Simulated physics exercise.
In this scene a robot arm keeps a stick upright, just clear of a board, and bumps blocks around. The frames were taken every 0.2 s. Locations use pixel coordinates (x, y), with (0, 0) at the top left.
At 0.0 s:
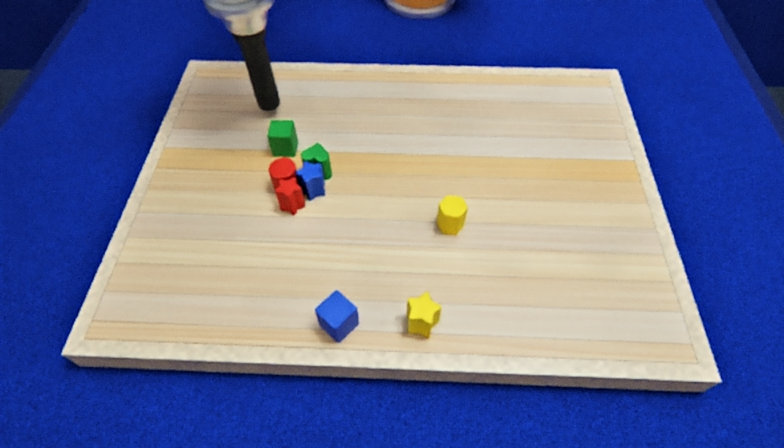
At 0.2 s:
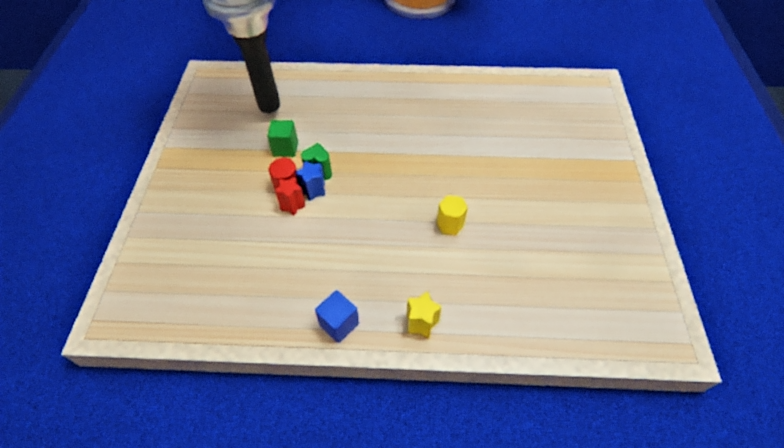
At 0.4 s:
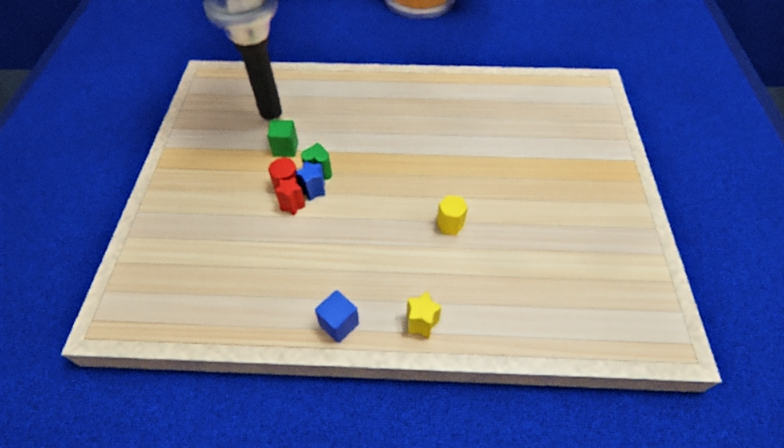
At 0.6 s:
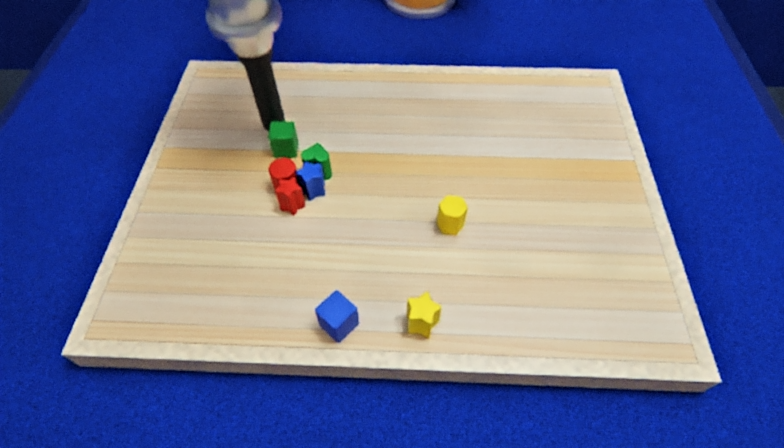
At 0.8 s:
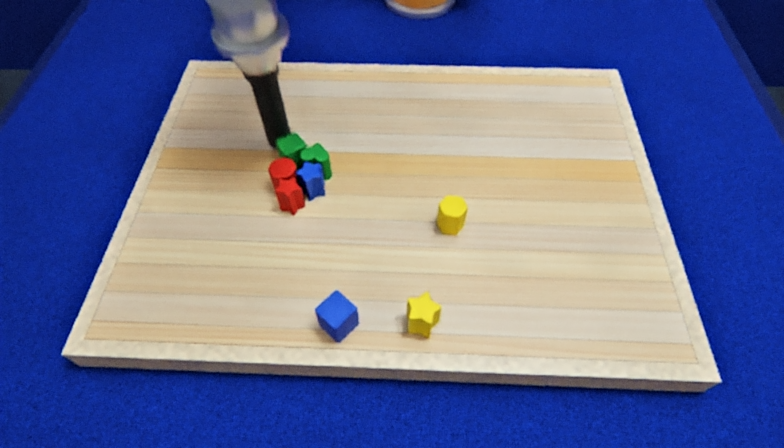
A black stick with a clear, rounded upper part slides slowly down the upper left of a pale wooden board on blue cloth, seen from above at a fixed angle. Below it sit a green cube, a green block, a red cylinder and star, and a blue star, with yellow blocks and a blue cube farther off. The stick reaches the green cube and nudges it slightly down and right against the cluster.
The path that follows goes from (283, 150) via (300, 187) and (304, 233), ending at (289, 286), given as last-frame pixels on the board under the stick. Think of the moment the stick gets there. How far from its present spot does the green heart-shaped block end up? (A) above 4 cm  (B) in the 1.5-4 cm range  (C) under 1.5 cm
A: Above 4 cm.
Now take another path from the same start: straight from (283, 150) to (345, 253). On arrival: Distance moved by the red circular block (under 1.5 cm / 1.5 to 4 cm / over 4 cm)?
1.5 to 4 cm.
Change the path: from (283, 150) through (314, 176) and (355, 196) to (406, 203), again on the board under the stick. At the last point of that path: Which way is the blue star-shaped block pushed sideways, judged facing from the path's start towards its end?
Facing from start to end, it shifts right.
On the path given first. One third of the way, stick (298, 179); red circular block (280, 186); red star-shaped block (285, 205); green square block (321, 173), turned 55° anticlockwise; blue star-shaped block (330, 191), turned 50° clockwise; green heart-shaped block (345, 165), turned 50° anticlockwise.
Two thirds of the way, stick (301, 225); red circular block (271, 206); red star-shaped block (279, 229), turned 15° anticlockwise; green square block (325, 177), turned 65° anticlockwise; blue star-shaped block (333, 195), turned 50° clockwise; green heart-shaped block (348, 166), turned 60° anticlockwise.
At the end, stick (286, 279); red circular block (271, 206); red star-shaped block (264, 249), turned 50° clockwise; green square block (325, 177), turned 65° anticlockwise; blue star-shaped block (333, 195), turned 50° clockwise; green heart-shaped block (348, 166), turned 60° anticlockwise.
